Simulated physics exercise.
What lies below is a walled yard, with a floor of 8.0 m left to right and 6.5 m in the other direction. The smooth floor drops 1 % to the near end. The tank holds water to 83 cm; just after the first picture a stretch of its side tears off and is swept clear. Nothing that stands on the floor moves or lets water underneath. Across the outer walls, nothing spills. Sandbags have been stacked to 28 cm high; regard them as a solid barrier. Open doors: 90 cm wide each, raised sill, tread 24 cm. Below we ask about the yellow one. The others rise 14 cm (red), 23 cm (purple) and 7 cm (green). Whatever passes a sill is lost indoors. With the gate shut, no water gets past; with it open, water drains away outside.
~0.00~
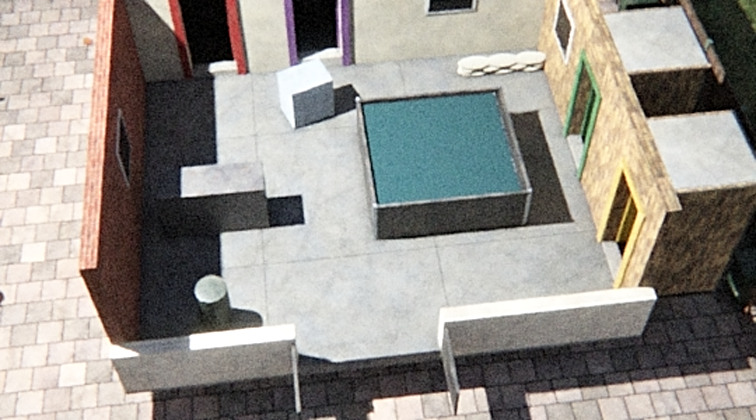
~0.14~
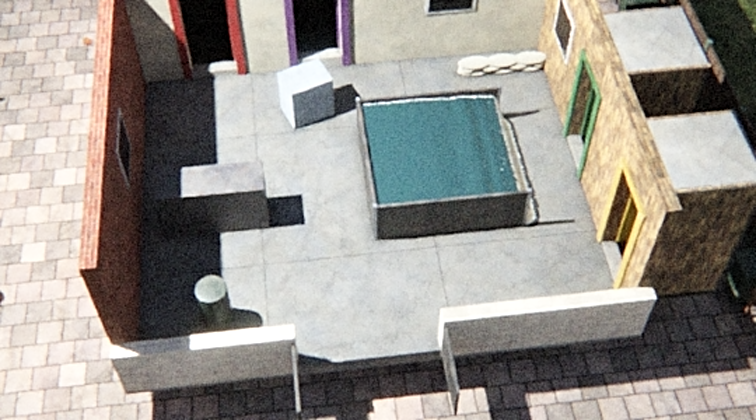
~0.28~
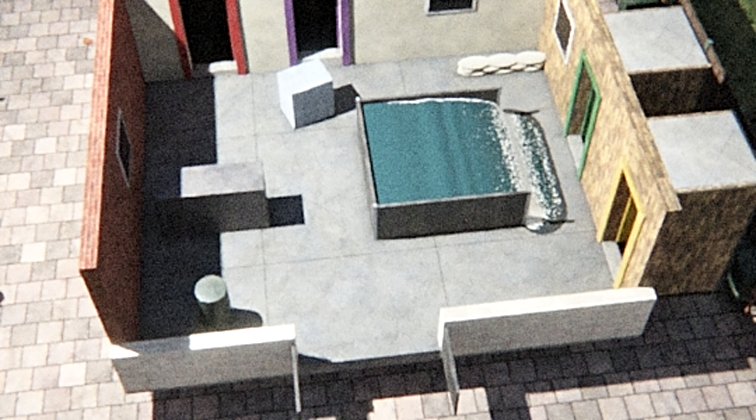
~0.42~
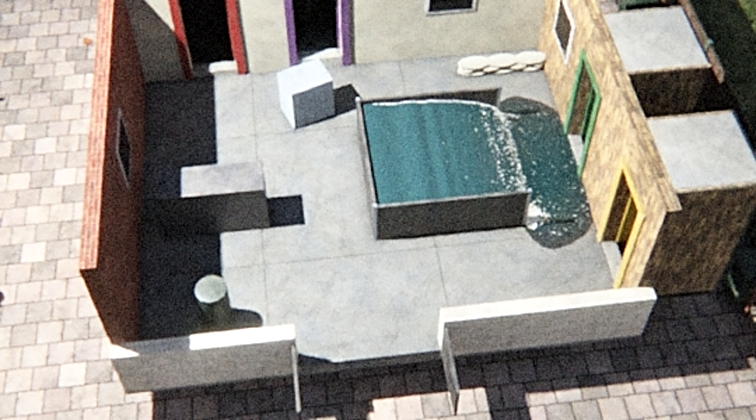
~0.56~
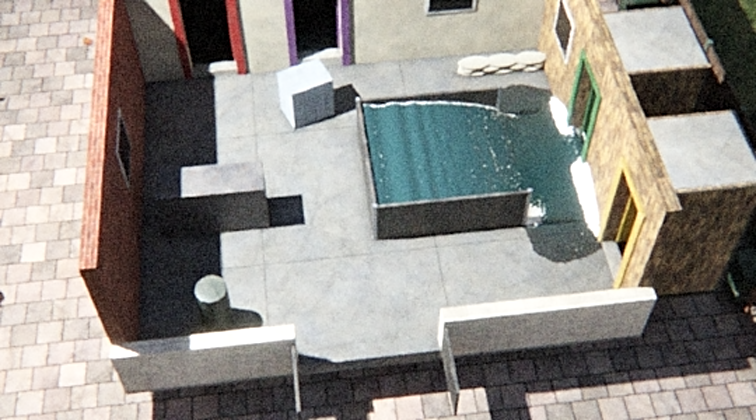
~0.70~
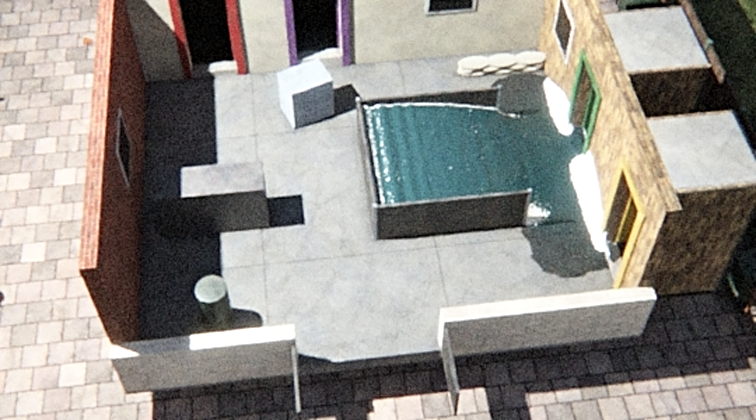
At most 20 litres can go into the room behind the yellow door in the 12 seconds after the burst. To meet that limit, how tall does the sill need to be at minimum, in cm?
At least 20 cm or so.
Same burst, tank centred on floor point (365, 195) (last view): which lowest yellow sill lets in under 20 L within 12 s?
With that change, some 32 centimetres.
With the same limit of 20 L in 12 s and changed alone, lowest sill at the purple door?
Purple - roughly 9.5 cm.
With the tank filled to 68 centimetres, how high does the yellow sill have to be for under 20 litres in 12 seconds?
Then a height close to 16 cm.
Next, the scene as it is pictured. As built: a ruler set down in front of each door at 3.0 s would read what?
At the yellow door the depth is 13 cm, at red 0 cm, at purple 0 cm and at green 31 cm.
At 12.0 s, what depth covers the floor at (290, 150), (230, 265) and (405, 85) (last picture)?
Depth: About 5, 8, 5 cm.
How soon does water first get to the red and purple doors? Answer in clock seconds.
Red 4.5 s, purple 3.4 s.
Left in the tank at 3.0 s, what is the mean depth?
Around 21 cm on average.
After 1.4 s water covers 15 % of the floor, deepest (58 cm) near (581, 190); 16 cm at the yellow door, 13 litres in over its 5 cm sill.
After 3.0 s water covers 45 % of the floor, deepest (42 cm) near (534, 73); 13 cm at the yellow door, 90 litres in over its 5 cm sill.
After 12.0 s water covers 100 % of the floor, deepest (12 cm) near (196, 363); 8 cm at the yellow door, 294 litres in over its 5 cm sill.
At the yellow door as built, the water arrived by 0.8 s and peaked near 17 cm at 3.6 s.
With a sill of 17.5 cm, 33 litres would have come in within the 12 s; with 24 cm, 6 litres. So under 20 litres takes about 20 cm.
